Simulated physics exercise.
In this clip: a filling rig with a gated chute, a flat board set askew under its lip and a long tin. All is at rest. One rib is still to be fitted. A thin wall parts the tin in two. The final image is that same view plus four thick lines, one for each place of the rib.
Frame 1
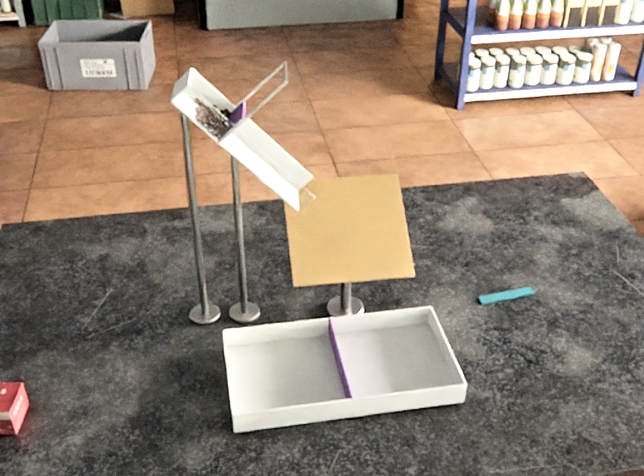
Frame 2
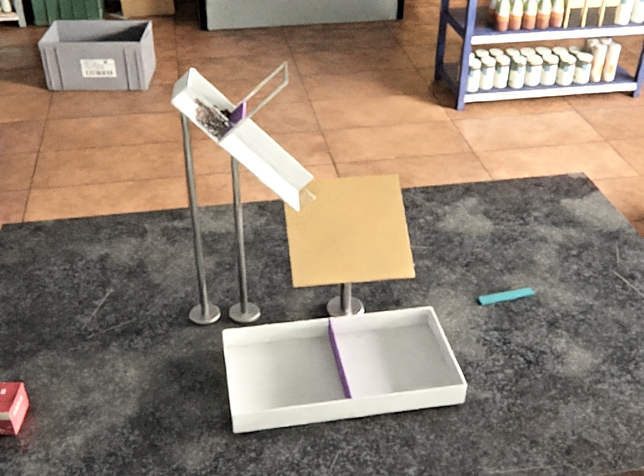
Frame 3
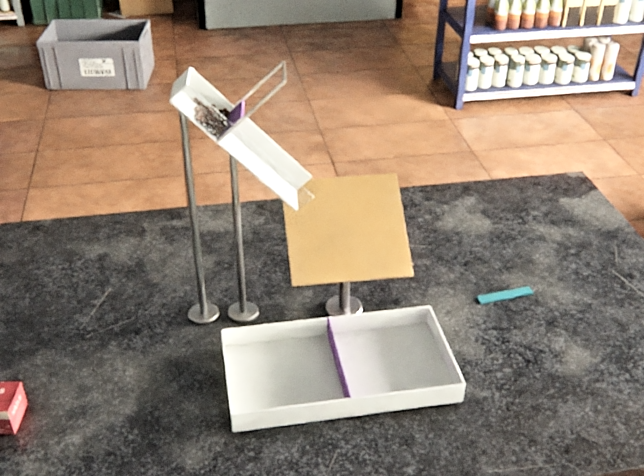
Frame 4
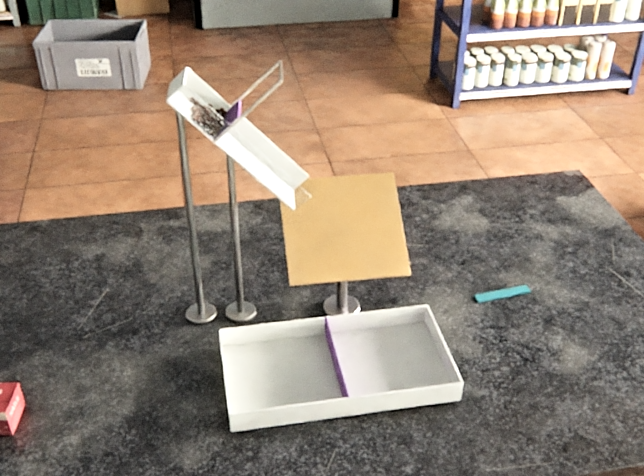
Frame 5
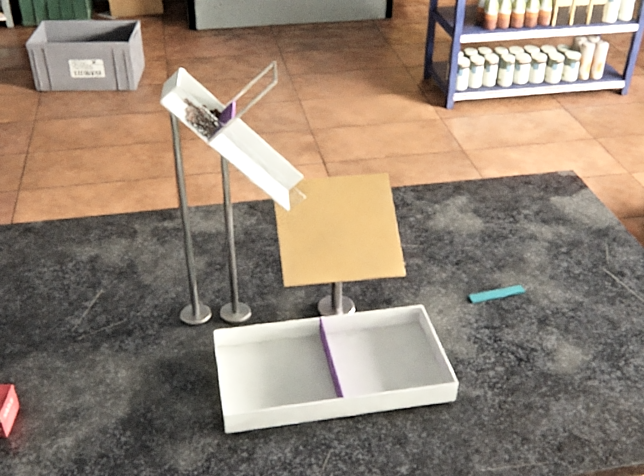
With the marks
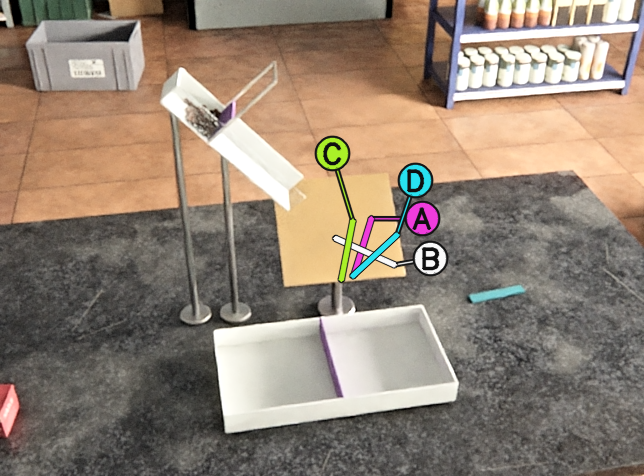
A dark, mottled grey tabletop fills the lower view, seen from above in a room with terracotta floor tiles, a grey crate and shelves of jars. A white sloping chute on two metal posts holds small dark pieces behind a purple gate, above a tilted tan board and a white tin with a purple divider, between red and teal objects. Nothing on the table moves; the camera drifts slightly right.
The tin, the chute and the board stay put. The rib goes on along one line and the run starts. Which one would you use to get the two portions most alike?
C is best.
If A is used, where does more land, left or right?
More lands on the right.
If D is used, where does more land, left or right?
Right.
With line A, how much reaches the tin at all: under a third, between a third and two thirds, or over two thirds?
Over two thirds.
On the marked copy, line A from (371, 218) to (353, 275); line B from (335, 238) to (394, 264); line C from (352, 221) to (341, 279); line D from (396, 235) to (352, 275).
If A is chosen, of what is caught, a small share in the left half, the bulk in the right.
If B is chosen, of what is caught, a small share in the left half, all but a few in the right.
If C is chosen, of what is caught, close to half in the left half, close to half in the right.
If D is chosen, of what is caught, a small share in the left half, all but a few in the right.
